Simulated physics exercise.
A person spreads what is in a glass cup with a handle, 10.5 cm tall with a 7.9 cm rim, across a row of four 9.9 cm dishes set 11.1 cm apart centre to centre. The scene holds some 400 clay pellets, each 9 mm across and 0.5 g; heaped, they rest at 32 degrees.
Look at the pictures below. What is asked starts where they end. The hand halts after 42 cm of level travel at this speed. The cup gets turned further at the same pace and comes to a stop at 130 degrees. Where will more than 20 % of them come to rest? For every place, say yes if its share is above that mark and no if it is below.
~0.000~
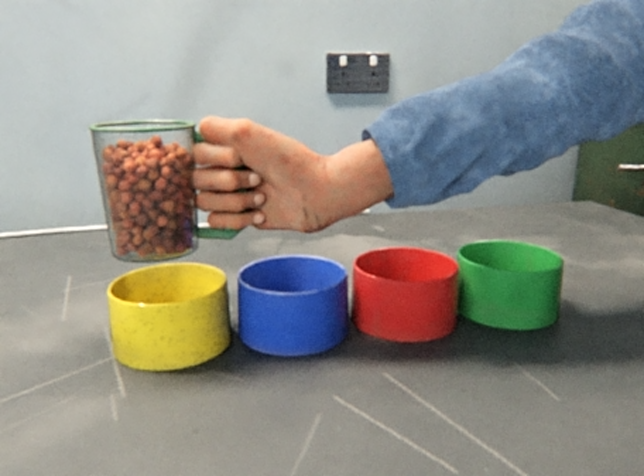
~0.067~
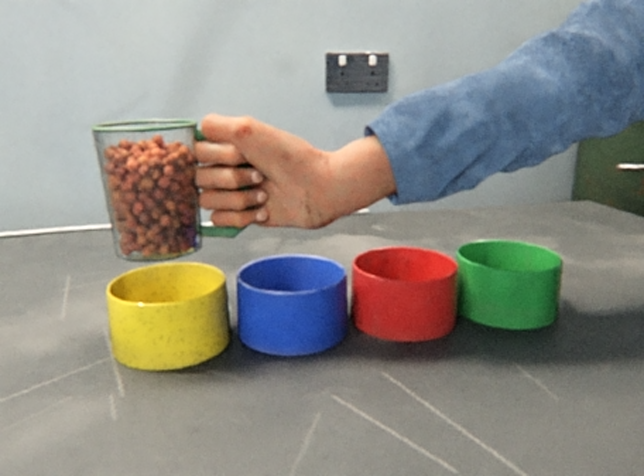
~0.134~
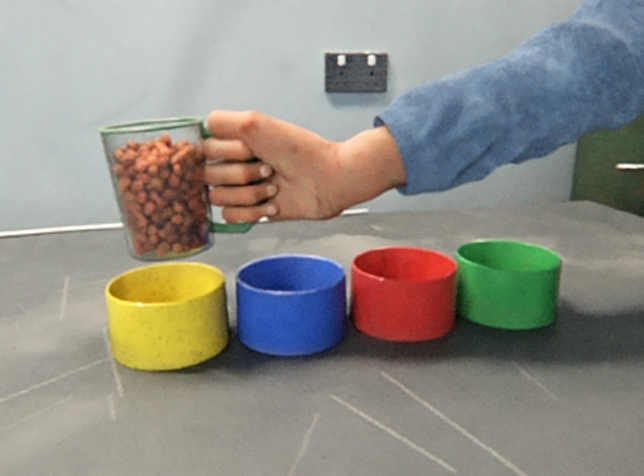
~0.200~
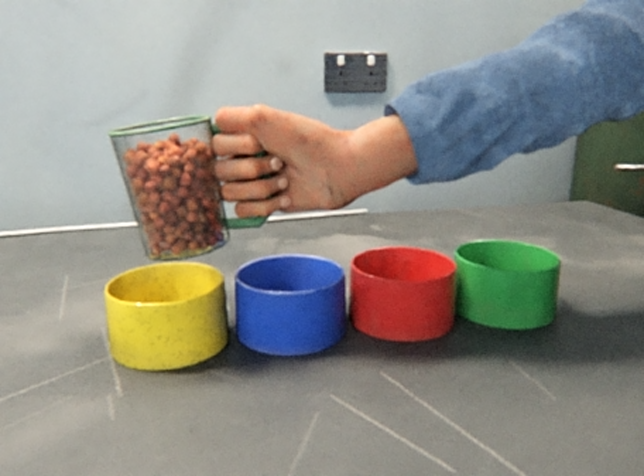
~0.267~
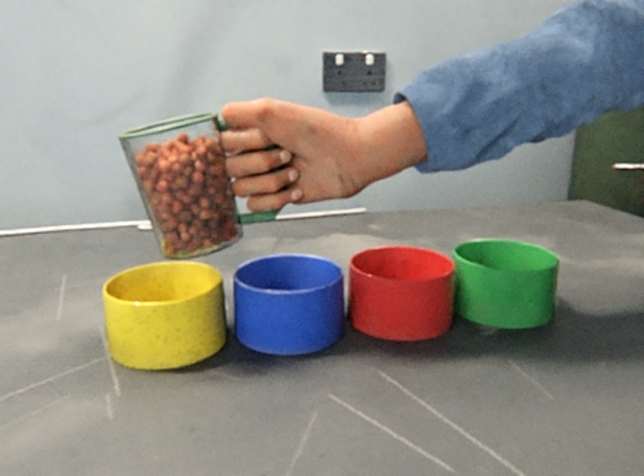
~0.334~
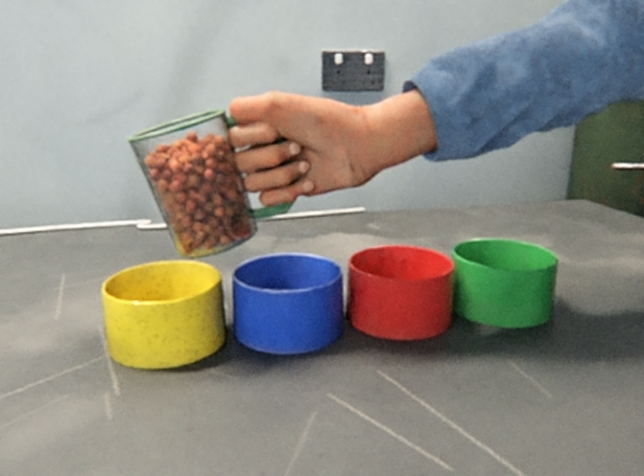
Red: Yes, blue: No, green: Yes, yellow: No, counter: No.
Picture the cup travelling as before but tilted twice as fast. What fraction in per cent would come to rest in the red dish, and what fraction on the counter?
Red 10, counter 10.
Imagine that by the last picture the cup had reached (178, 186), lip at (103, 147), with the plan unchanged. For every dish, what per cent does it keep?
In the end red holds 0, blue holds 90, green holds 0, yellow holds 10.
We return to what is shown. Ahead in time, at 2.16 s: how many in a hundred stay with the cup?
Roughly 50 in a hundred.
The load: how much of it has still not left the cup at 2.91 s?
Approx. 0 % - an estimate.
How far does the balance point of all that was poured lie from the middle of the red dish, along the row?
It ends up around 6 cm from that dish's centre, over to the right.
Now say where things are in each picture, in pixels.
Cup at (150, 189), tilt 0 degrees, lip at (92, 127), moved 0.0 cm; middle of the pieces at (155, 196); yellow dish at (169, 283); blue dish at (293, 273); red dish at (406, 264); green dish at (509, 256), in the first picture.
Cup at (153, 189), tilt 1 degrees, lip at (94, 127), moved 0.3 cm; middle of the pieces at (158, 196), in the second picture.
Cup at (163, 188), tilt 4 degrees, lip at (101, 130), moved 1.2 cm; middle of the pieces at (168, 195), in the third picture.
Cup at (175, 187), tilt 8 degrees, lip at (111, 133), moved 2.2 cm; middle of the pieces at (181, 194), in the fourth picture.
Cup at (187, 186), tilt 12 degrees, lip at (120, 136), moved 3.3 cm; middle of the pieces at (193, 192), in the fifth picture.
Cup at (199, 185), tilt 15 degrees, lip at (130, 139), moved 4.4 cm; middle of the pieces at (205, 190); yellow dish at (163, 281); blue dish at (288, 271); red dish at (401, 262); green dish at (504, 254). Its pace works out near 55 degrees a second; the hand travels 16 cm a second, in the sixth picture.
After 1.43 s, tilt 77 degrees; cup holds 100 %.
After 2.16 s, tilt 118 degrees; cup holds 50 %, red 40 %.
After 2.91 s, tilt 130 degrees; cup holds 0 %, red 45 %, green 45 %.
At rest (3.2 s), red 45 %, blue 0 %, green 45 %, yellow 0 %, counter 10 %.
